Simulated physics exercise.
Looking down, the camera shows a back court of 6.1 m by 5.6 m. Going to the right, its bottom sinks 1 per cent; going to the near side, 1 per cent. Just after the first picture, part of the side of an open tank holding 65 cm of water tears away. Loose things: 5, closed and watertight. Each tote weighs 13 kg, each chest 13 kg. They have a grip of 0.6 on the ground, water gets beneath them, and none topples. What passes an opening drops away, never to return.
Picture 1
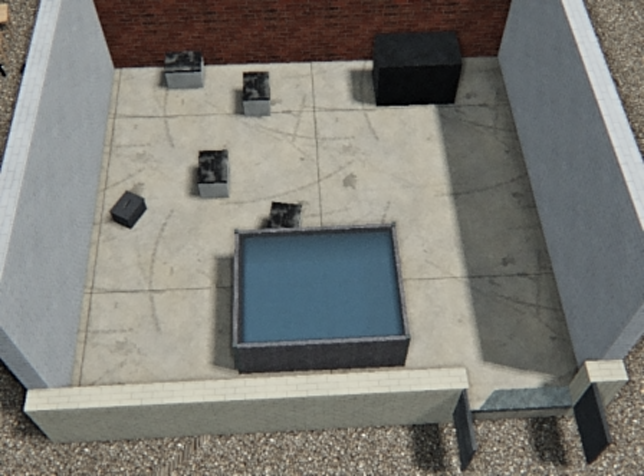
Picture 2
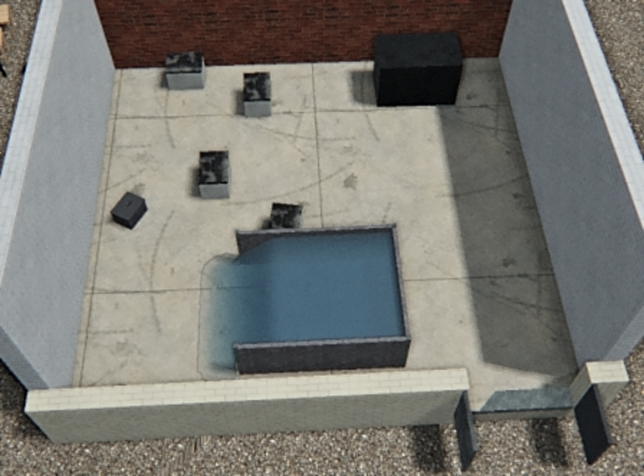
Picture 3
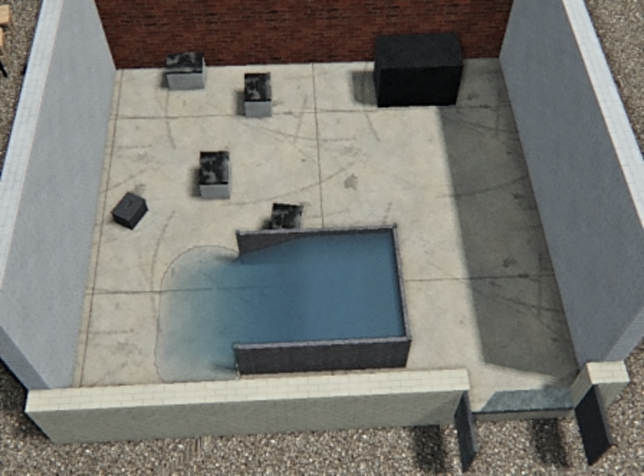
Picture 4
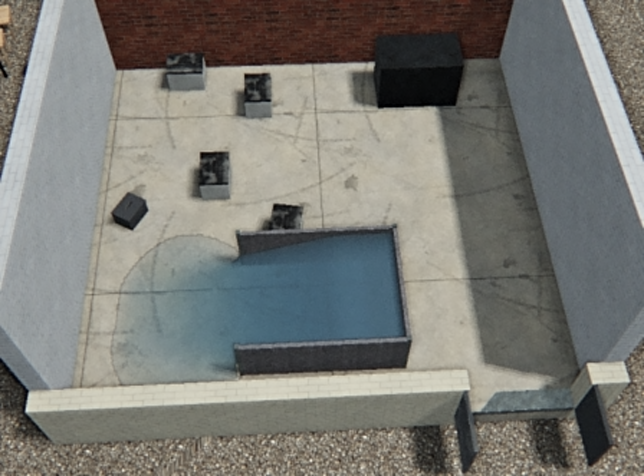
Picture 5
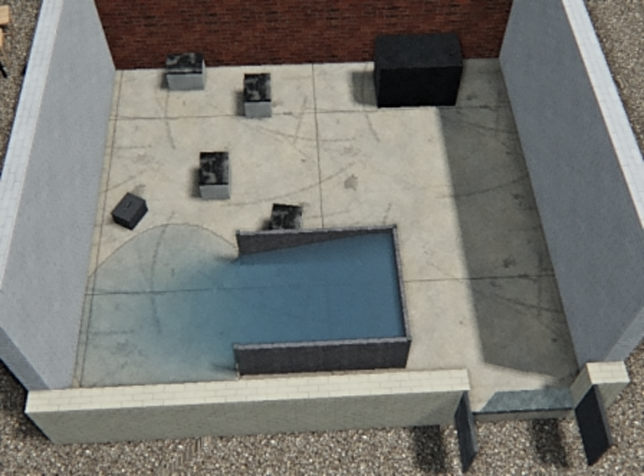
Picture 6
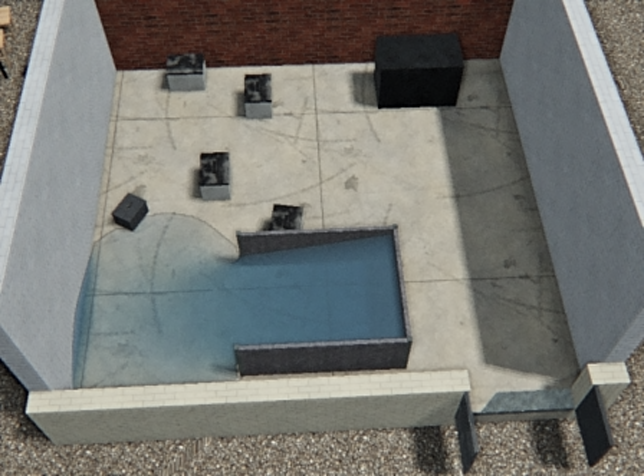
The clip opens on a walled courtyard seen from above, with a square tank of blue water near the front and dark boxes scattered about. The tank's left side gives way, and water spills leftward, fanning across the pale floor until it reaches the left wall, while the boxes stay still.
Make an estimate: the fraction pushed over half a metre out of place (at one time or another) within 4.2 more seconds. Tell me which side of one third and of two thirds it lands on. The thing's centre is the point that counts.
It lands at or above two thirds.
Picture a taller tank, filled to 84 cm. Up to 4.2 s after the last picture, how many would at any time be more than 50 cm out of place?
Count: 4.
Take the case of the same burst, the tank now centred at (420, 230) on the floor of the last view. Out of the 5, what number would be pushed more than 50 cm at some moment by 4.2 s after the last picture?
In that case 5 of them.
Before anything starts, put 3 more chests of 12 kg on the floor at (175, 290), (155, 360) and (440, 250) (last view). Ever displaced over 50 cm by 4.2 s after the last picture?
Order as given: Goes farther, goes farther, stays inside it.
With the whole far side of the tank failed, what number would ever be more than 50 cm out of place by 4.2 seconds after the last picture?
You'd get 4 in that case.
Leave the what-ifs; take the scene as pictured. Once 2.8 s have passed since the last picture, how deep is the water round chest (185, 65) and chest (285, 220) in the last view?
I'd put it at 11 cm and 1 cm respectively.
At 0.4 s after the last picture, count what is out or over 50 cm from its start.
Answer: 0.
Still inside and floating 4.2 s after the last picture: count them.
Total: 3.
Then, 0.4 s after the last picture 0 of 5 are over 50 cm from their spots; 0 afloat.
Then, 1.5 s after the last picture 1 of 5 are over 50 cm from their spots; 0 afloat.
Then, 2.8 s after the last picture 2 of 5 are over 50 cm from their spots; 1 afloat.
Then, 4.2 s after the last picture 4 of 5 are over 50 cm from their spots, and 4 have been at some point; 3 afloat.
